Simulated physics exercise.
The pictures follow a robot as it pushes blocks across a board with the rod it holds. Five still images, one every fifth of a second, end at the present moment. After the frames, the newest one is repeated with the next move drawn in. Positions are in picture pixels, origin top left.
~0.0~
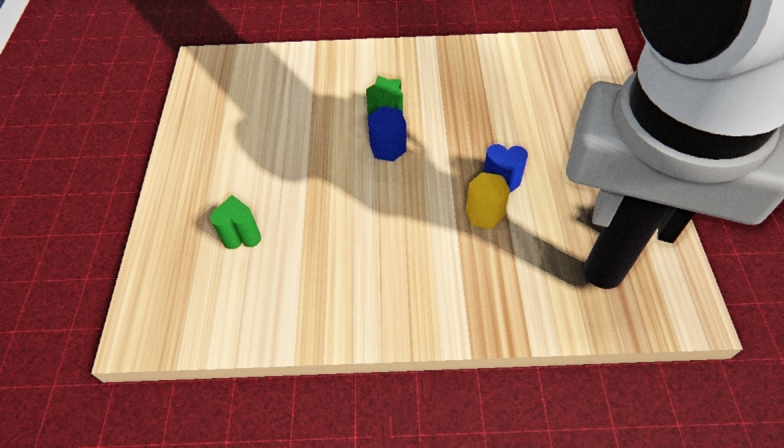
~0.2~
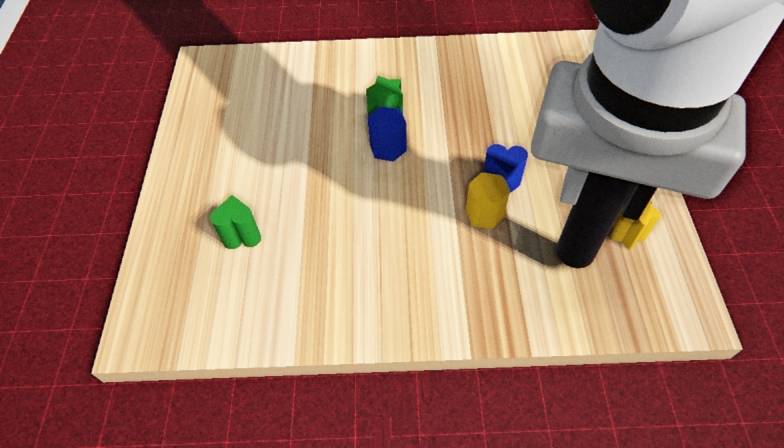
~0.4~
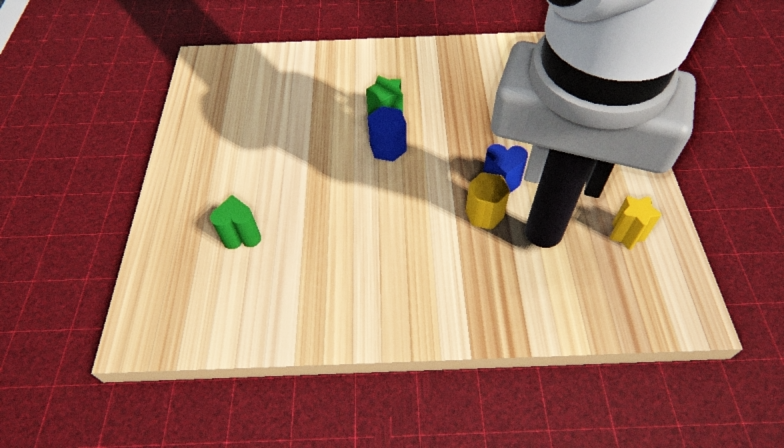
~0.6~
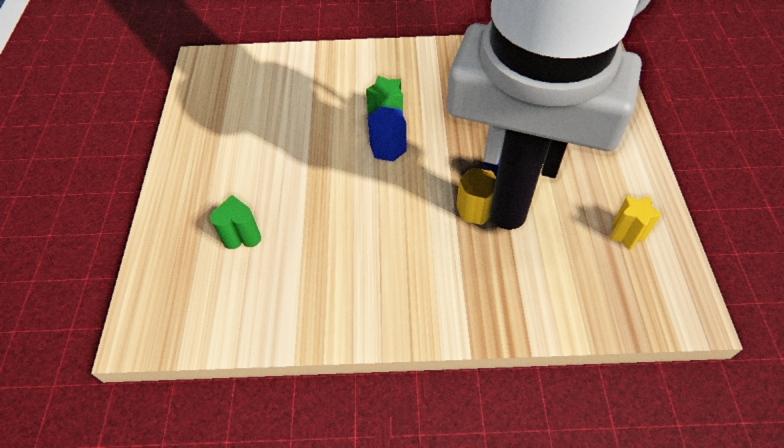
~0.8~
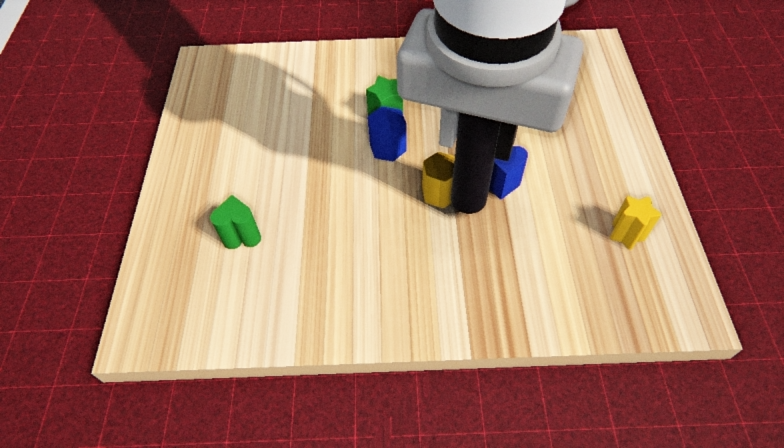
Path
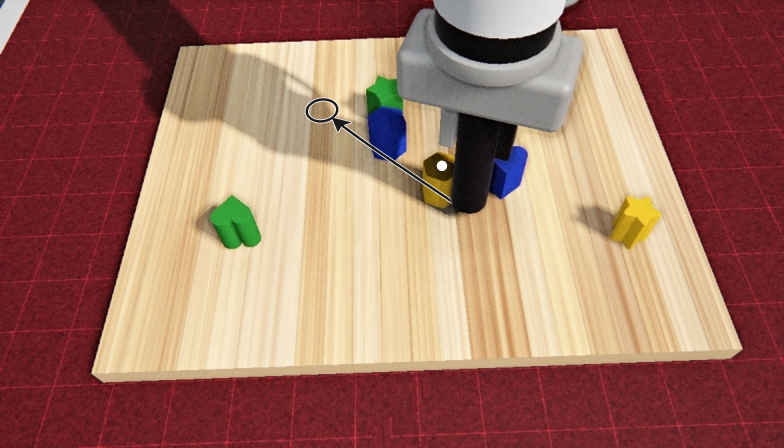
A robot arm with a black rod swept left across a wooden board, uncovering a yellow star, then pushed the yellow hexagon left past the blue heart while the green and blue blocks stayed put.
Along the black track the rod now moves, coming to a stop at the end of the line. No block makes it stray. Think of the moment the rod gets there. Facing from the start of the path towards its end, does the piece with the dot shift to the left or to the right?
My prediction: Leftwards.
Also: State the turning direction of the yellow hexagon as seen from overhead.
The sense of turning is anti-clockwise.
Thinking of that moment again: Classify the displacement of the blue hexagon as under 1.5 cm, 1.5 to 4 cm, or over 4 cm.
Displaced more than 4 cm.
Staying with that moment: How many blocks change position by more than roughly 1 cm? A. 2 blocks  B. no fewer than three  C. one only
A
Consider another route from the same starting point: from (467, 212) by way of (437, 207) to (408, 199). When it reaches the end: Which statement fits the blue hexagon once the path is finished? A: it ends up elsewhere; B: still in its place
Choice B: Still in its place.
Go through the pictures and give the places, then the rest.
Rod tip at (603, 272); block tops, green star at (386, 87); blue hexagon at (387, 119); yellow hexagon at (490, 187); blue heart at (507, 156), in the first frame.
Rod at (575, 252); blocks unchanged, in the second frame.
Rod at (544, 233); blocks unchanged, in the third frame.
Rod at (508, 215); yellow hexagon at (480, 183), in the fourth frame.
Rod at (469, 200); green star at (386, 87); blue hexagon at (387, 119); yellow hexagon at (442, 166); blue heart partly hidden, in the fifth frame.
Path on the board, in a line from (467, 212) to (322, 110); the dot is on the yellow hexagon.
What follows on the original path. One third of the way, rod at (413, 163); blue hexagon at (375, 112), turned 40° clockwise; yellow hexagon at (381, 137), turned 30° anticlockwise.
Two thirds of the way, rod at (363, 129); green star at (385, 83), turned 15° clockwise; blue hexagon at (344, 92), turned 95° clockwise; yellow hexagon at (329, 125), turned 100° anticlockwise.
At the end, rod at (320, 97); green star at (385, 83), turned 15° clockwise; blue hexagon at (315, 59), turned 140° clockwise; yellow hexagon at (322, 123), turned 130° anticlockwise; blue heart in place.
